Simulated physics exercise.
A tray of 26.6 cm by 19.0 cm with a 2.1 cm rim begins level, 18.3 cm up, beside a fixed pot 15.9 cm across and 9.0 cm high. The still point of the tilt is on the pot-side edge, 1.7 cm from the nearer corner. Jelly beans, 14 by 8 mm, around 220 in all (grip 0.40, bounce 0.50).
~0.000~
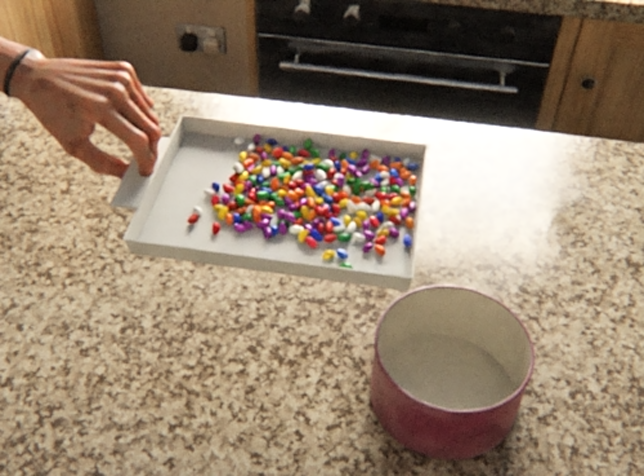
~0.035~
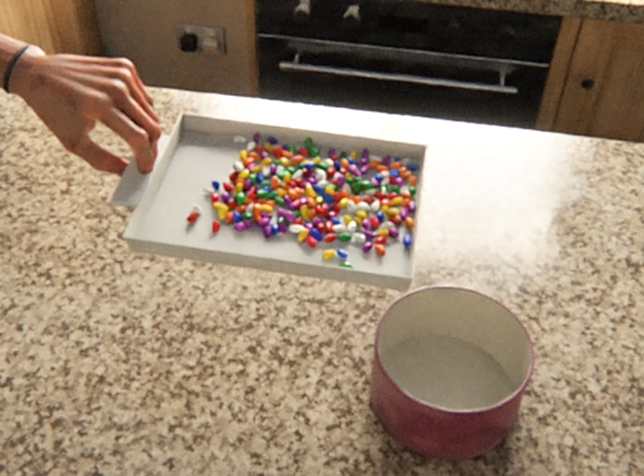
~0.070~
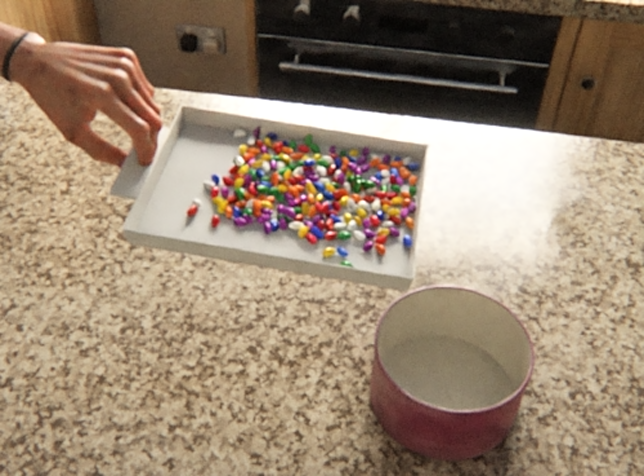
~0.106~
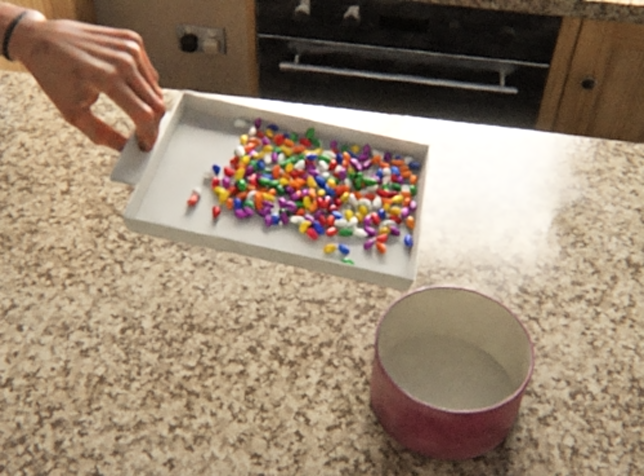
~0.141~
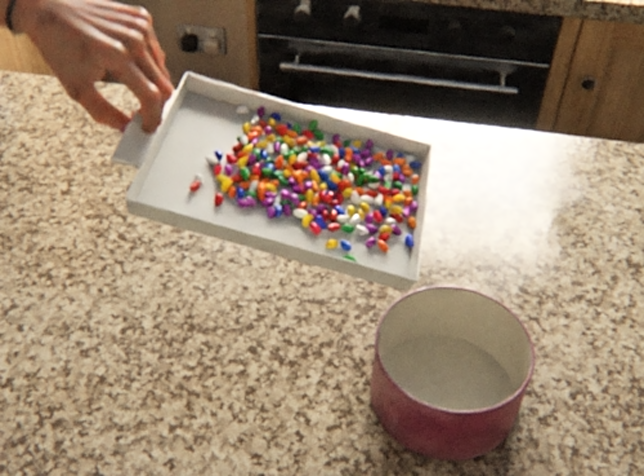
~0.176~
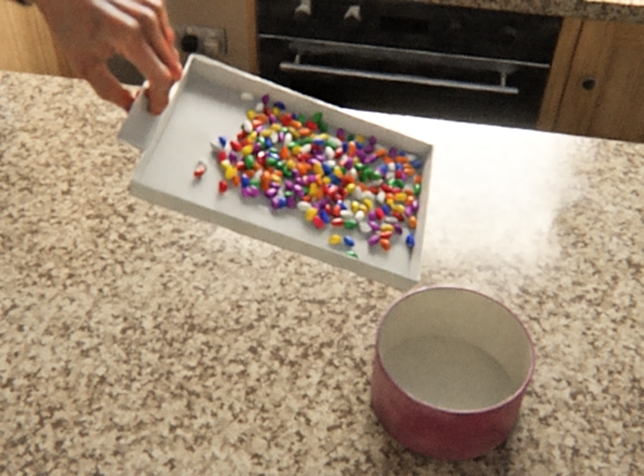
A shallow white tray of colorful jelly beans sat nearly level above a speckled counter beside a pink pot, then a hand raised its left end, slanting it down toward the right.
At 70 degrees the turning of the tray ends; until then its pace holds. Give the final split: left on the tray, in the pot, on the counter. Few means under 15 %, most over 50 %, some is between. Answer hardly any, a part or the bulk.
Tray a part, pot a part, counter a part.
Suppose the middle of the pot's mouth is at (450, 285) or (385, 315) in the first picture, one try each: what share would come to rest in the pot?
About 45 and 10 per cent.
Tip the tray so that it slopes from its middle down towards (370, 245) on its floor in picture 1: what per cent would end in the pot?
About 60 per cent.
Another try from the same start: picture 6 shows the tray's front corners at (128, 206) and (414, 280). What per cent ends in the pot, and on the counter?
Pot 70, counter 5.
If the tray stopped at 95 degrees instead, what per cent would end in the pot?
Then about 50 per cent.
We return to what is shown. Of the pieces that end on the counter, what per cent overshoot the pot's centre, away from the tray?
About 90 per cent.
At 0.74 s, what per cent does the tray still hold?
About 40 per cent.
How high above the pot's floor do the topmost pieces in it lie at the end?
Some 1.5 cm.
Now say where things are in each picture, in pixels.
The first frame shows tray tilt 0 degrees, front corners at (128, 237) and (409, 275); middle of the pieces at (310, 193); pot at (454, 344).
The second frame shows tray tilt 1 degrees, front corners at (128, 235) and (409, 275); middle of the pieces at (310, 192).
The third frame shows tray tilt 3 degrees, front corners at (127, 227) and (410, 275), lowest corner right front; middle of the pieces at (310, 189).
The fourth frame shows tray tilt 7 degrees, front corners at (128, 214) and (412, 276), lowest corner right front; middle of the pieces at (312, 184).
The fifth frame shows tray tilt 12 degrees, front corners at (130, 197) and (414, 277), lowest corner right front; middle of the pieces at (314, 177).
The sixth frame shows tray tilt 17 degrees, front corners at (136, 179) and (417, 277), lowest corner right front; middle of the pieces at (318, 170); pot at (455, 345). Its pace works out near 150 degrees a second.
After 0.36 s, tilt 44 degrees; the tray holds 100 %, the pot 0 %.
After 0.49 s, tilt 64 degrees; the tray holds 100 %, the pot 0 %.
After 0.74 s, tilt 70 degrees; the tray holds 40 %, the pot 20 %.
By 2.0 s all is still; tray 35 %, pot 30 %, counter 35 %.
